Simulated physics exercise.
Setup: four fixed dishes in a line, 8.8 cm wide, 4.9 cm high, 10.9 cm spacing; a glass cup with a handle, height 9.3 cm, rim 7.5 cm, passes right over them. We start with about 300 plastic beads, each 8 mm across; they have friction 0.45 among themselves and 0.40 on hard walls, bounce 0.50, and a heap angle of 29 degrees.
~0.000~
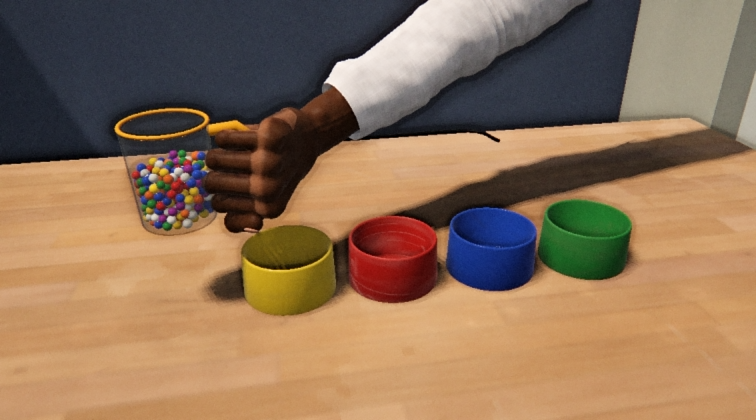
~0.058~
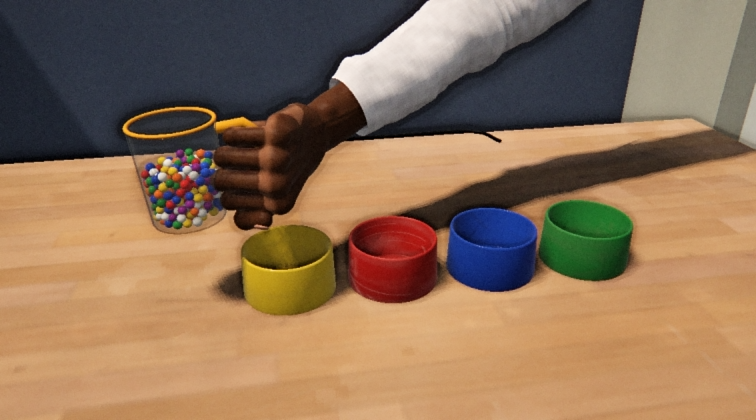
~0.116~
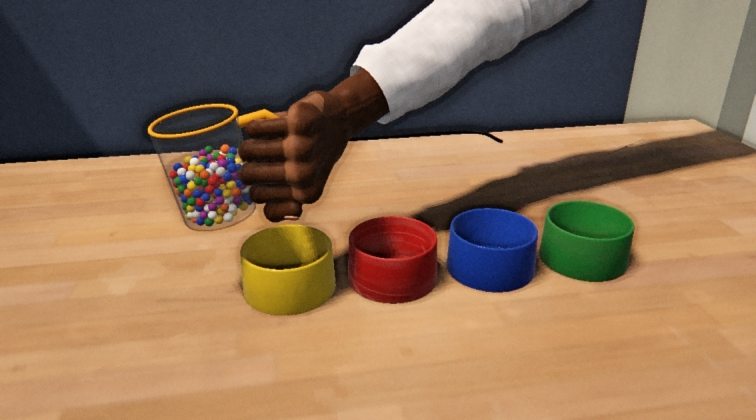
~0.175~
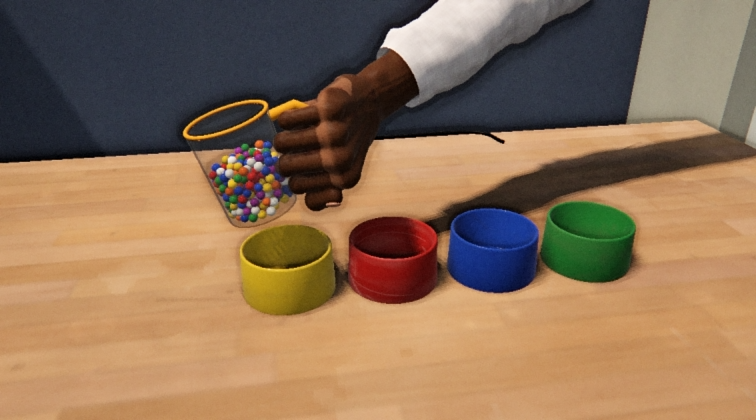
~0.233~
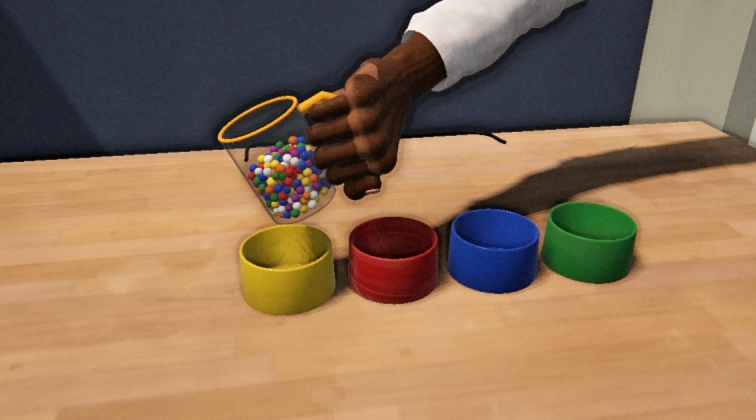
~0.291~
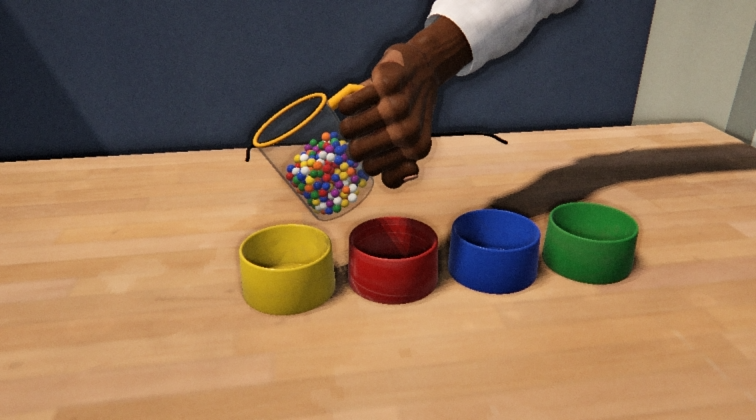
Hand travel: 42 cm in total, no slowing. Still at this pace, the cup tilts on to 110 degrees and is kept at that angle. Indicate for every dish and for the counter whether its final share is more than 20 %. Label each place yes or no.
Red dish: No. Blue dish: Yes. Green dish: No. Yellow dish: No. Counter: Yes.
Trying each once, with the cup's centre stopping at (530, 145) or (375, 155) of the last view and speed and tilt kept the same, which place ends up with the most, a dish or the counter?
Top receivers, in order: Blue and yellow.
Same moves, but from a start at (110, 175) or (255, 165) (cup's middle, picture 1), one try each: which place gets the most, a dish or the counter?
Blue; green.
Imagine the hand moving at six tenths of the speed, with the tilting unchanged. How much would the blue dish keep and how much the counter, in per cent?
Shares: Blue 50, counter 40.
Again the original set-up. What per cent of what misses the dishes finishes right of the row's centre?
Fraction on that side: Around 100 %.
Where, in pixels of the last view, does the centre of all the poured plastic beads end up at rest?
Look around (510, 261) in the last picture.
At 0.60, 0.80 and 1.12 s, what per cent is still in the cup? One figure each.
Series: 100 / 100 / 65 per cent.
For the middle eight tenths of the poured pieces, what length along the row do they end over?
That stretch comes to around 9 cm.
After 0.60 s, tilt 70 degrees; cup holds 100 %.
After 0.80 s, tilt 96 degrees; cup holds 100 %.
After 1.12 s, tilt 110 degrees; cup holds 65 %, blue 15 %.
In the end, at 2.3 s, red 0 %, blue 60 %, green 0 %, yellow 0 %, counter 40 %.
